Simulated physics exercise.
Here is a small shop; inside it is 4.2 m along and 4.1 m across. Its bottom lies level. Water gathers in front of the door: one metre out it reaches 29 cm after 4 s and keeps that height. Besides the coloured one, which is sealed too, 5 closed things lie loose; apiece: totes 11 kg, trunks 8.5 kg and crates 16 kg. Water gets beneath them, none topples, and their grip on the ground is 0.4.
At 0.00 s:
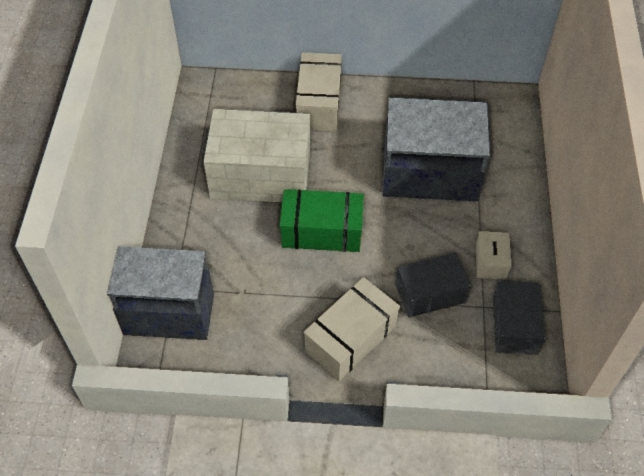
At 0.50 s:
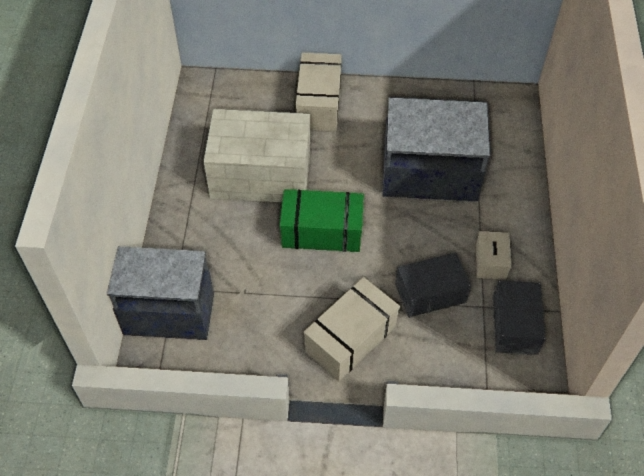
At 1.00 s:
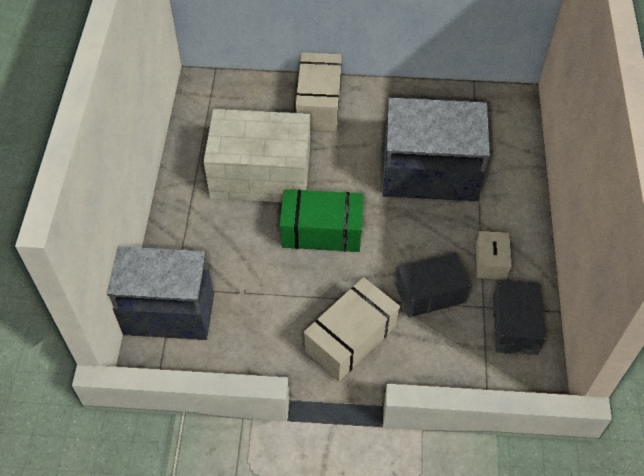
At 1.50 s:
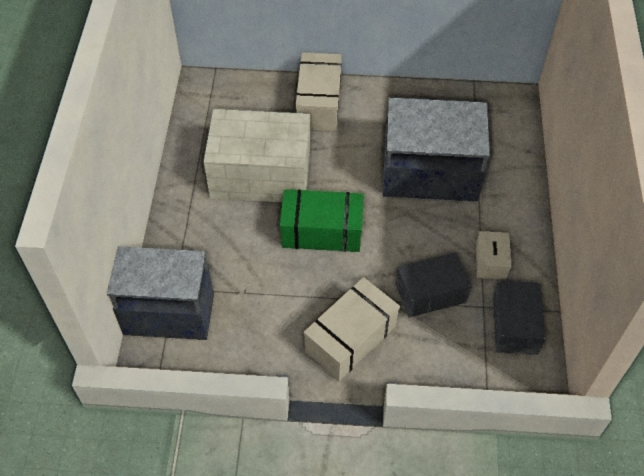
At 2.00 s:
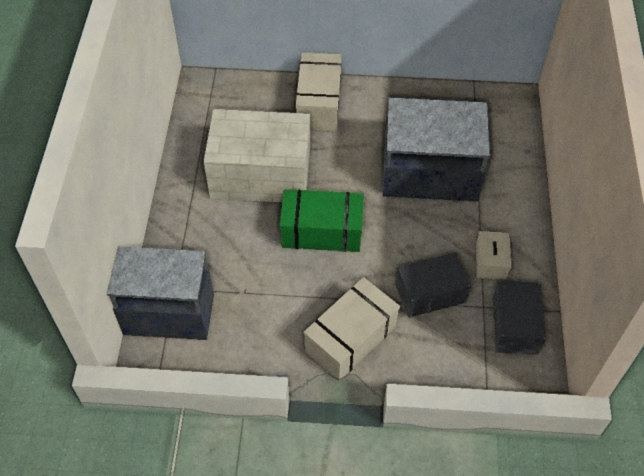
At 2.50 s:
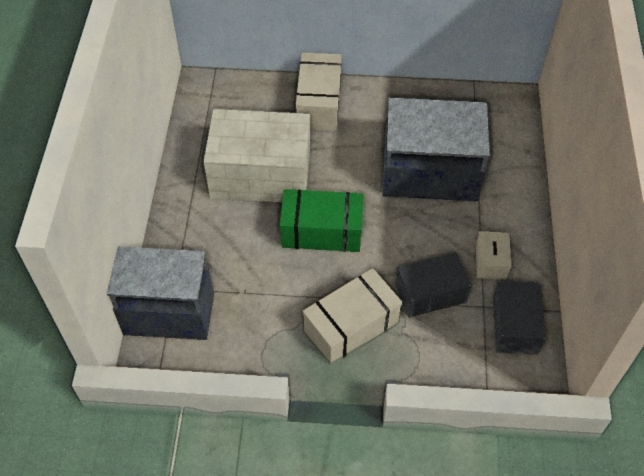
Greenish water spreading over the ground outside a small walled room, then seeping through the doorway and nudging a strapped beige box.
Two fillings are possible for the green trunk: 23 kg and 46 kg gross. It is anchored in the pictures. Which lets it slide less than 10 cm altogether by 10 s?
For it, neither load is enough.
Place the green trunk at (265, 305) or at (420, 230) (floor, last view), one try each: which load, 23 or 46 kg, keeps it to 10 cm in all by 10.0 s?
In that order: Neither is enough; neither is enough.
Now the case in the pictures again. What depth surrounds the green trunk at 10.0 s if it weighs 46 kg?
Roughly 12 cm.
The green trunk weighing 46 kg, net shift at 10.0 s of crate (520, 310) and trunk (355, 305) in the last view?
In turn: 100 cm, 150 cm.
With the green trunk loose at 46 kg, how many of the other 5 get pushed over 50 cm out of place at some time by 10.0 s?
I count 4.
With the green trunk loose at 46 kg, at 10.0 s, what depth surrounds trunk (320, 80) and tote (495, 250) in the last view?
Roughly 7 and 12 cm.
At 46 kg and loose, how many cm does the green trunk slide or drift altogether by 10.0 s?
About 100 cm.
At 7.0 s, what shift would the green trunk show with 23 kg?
About 100 cm.
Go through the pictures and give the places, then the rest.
In the first picture, the green trunk at (322, 209) rests on the ground; 0.0 m2 under water; 0 of 6 have shifted.
In the second picture, the green trunk at (322, 209), on the bottom; 0.0 m2 under water; 0 of 6 have shifted.
In the third picture, the green trunk at (322, 209), on the bottom; 0.0 m2 under water; 0 of 6 have shifted.
In the fourth picture, the green trunk at (322, 209) rests on the ground; 0.0 m2 under water; 0 of 6 have shifted.
In the fifth picture, the green trunk at (322, 209) rests on the ground; 0.1 m2 under water; 0 of 6 have shifted.
In the sixth picture, the green trunk at (322, 209) rests on the ground; water covers 0.8 m2; 1 of 6 have shifted.
After 3.5 s the green trunk would be 2 cm from its start with 23 kg and 0 cm from its start with 46 kg; 2 cm of water round it then.
After 4.5 s the green trunk would be 25 cm from its start with 23 kg and 5 cm from its start with 46 kg; 5 cm of water round it then.
After 7.0 s the green trunk would be 109 cm from its start with 23 kg and 19 cm from its start with 46 kg; 10 cm of water round it then.
After 10.0 s the green trunk would be 211 cm from its start with 23 kg and 90 cm from its start with 46 kg; 12 cm of water round it then.
